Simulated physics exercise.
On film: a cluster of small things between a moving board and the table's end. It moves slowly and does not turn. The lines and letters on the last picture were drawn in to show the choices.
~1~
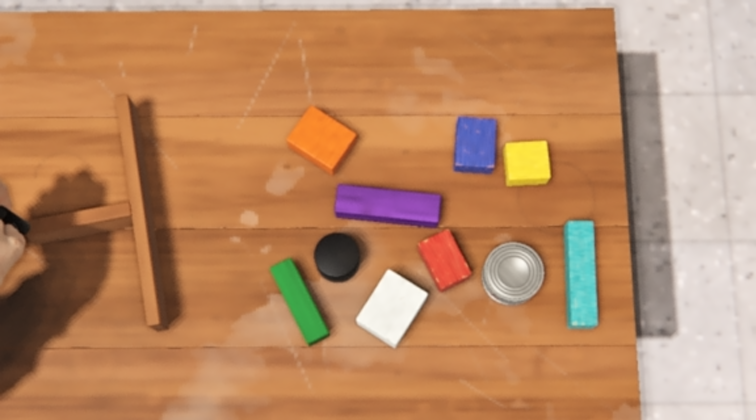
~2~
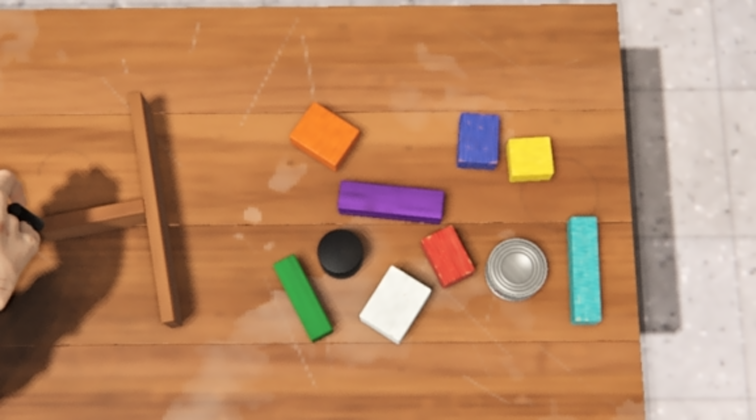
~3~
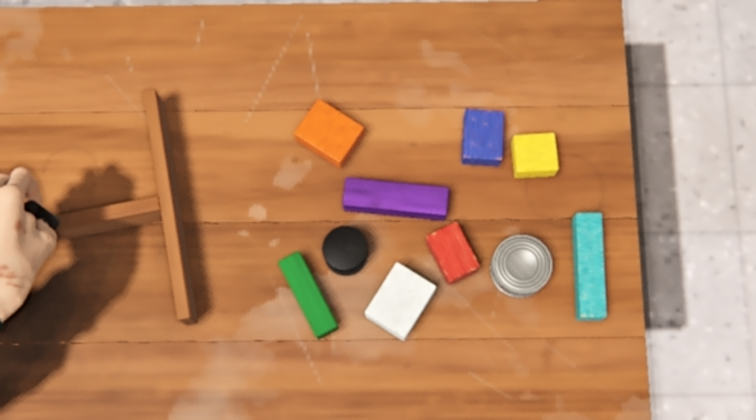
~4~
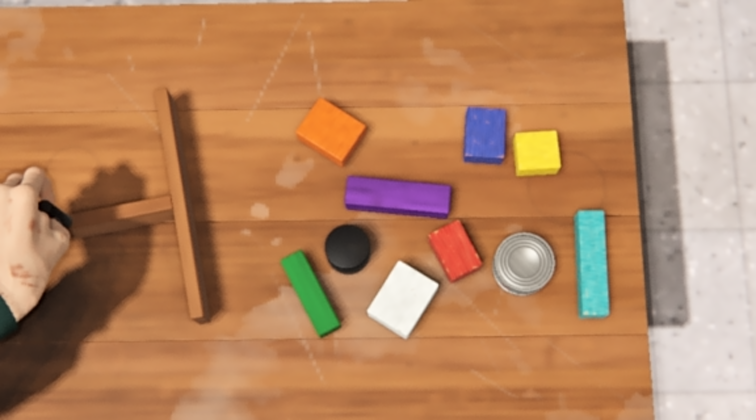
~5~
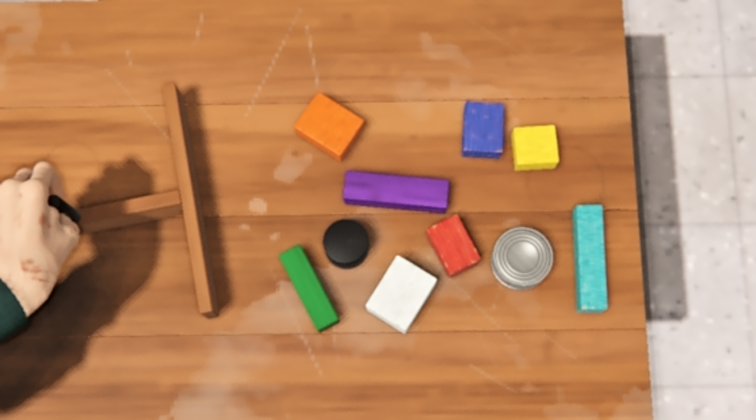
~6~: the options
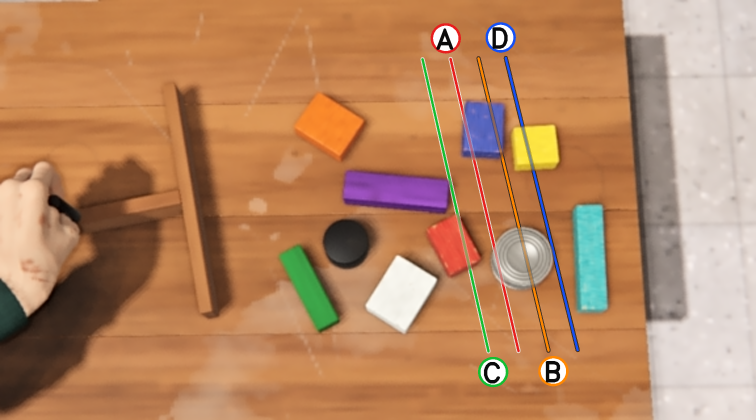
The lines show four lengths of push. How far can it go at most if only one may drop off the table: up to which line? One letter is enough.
Stop at B.
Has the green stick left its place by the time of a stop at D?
By then, yes.
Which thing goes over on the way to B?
It is the turquoise bar.
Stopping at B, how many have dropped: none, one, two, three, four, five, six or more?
In all, one.
On the marked copy, A at (483, 200); B at (512, 200); C at (455, 201); D at (541, 199).
Following B. Soon after the start, board (304, 193); orange block (335, 127); green stick (341, 287).
Later, board (421, 191); yellow block (540, 146); grey tin (542, 265).
In the end, board (511, 190); turquoise bar over the edge; grey tin (633, 265); one fallen.
As for the rest, A is within the limit but short; C is within the limit but short; D drops three.
